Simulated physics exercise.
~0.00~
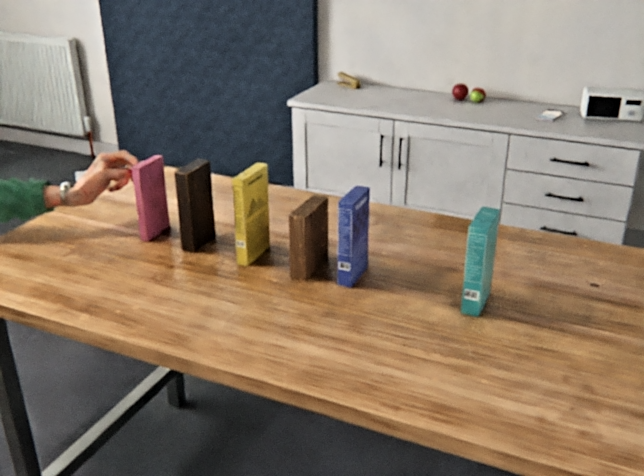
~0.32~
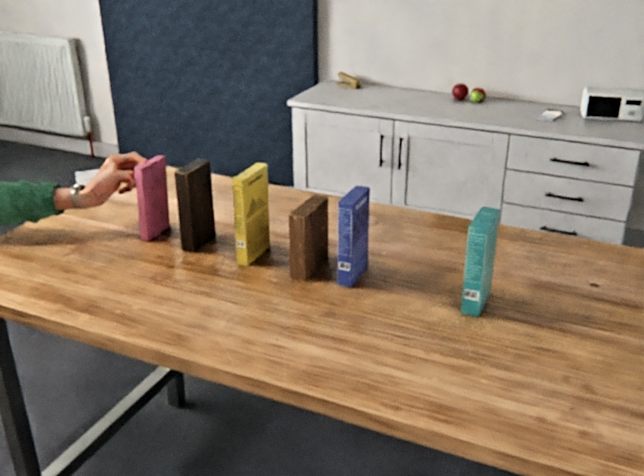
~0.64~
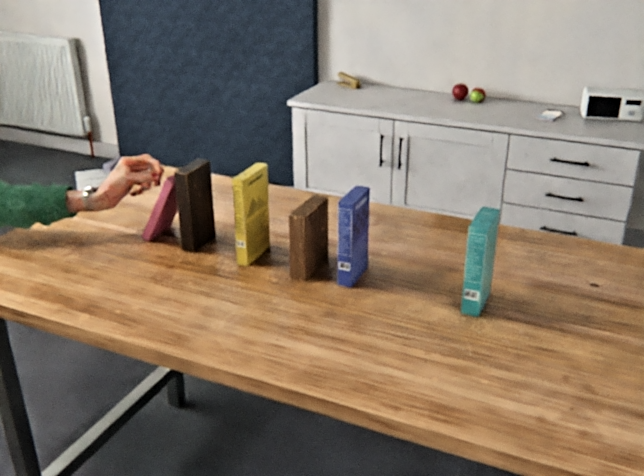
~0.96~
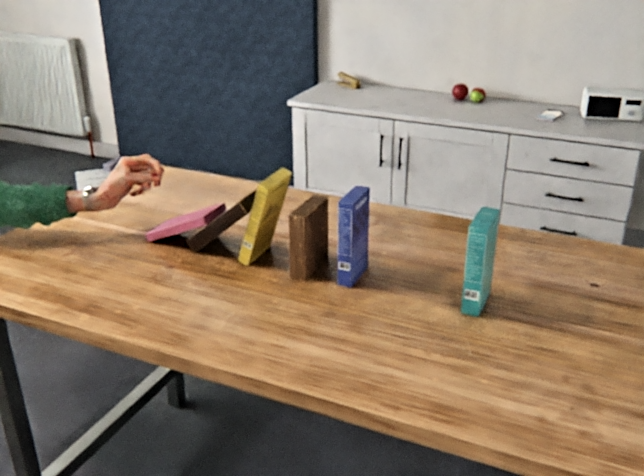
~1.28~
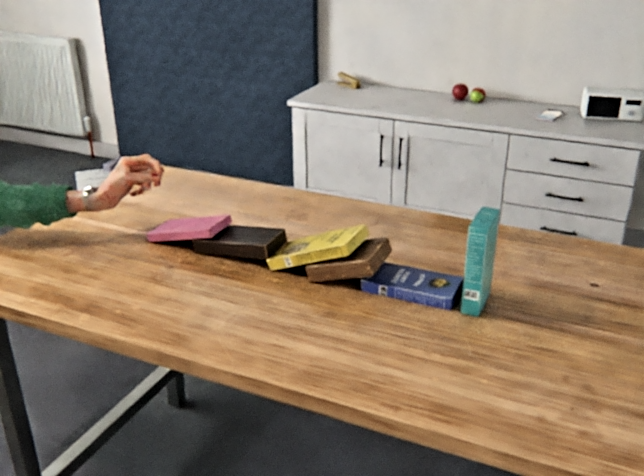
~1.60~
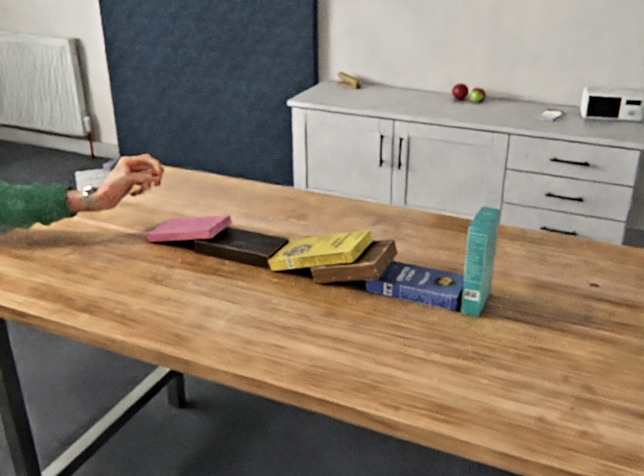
A hand in a green sleeve reaches in from the left to a pink block, the first in a row of upright box-shaped pieces on a wooden table, seen from slightly above in a room with grey cabinets behind. To its right stand a black block, a yellow packet, a brown board, a blue packet and, past a wider gap, a turquoise packet. The fingers tip the pink block rightward against the black one. The black block falls into the yellow packet, and the brown board and blue packet topple after. Five pieces end down in an overlapping line, while the turquoise packet stays upright.
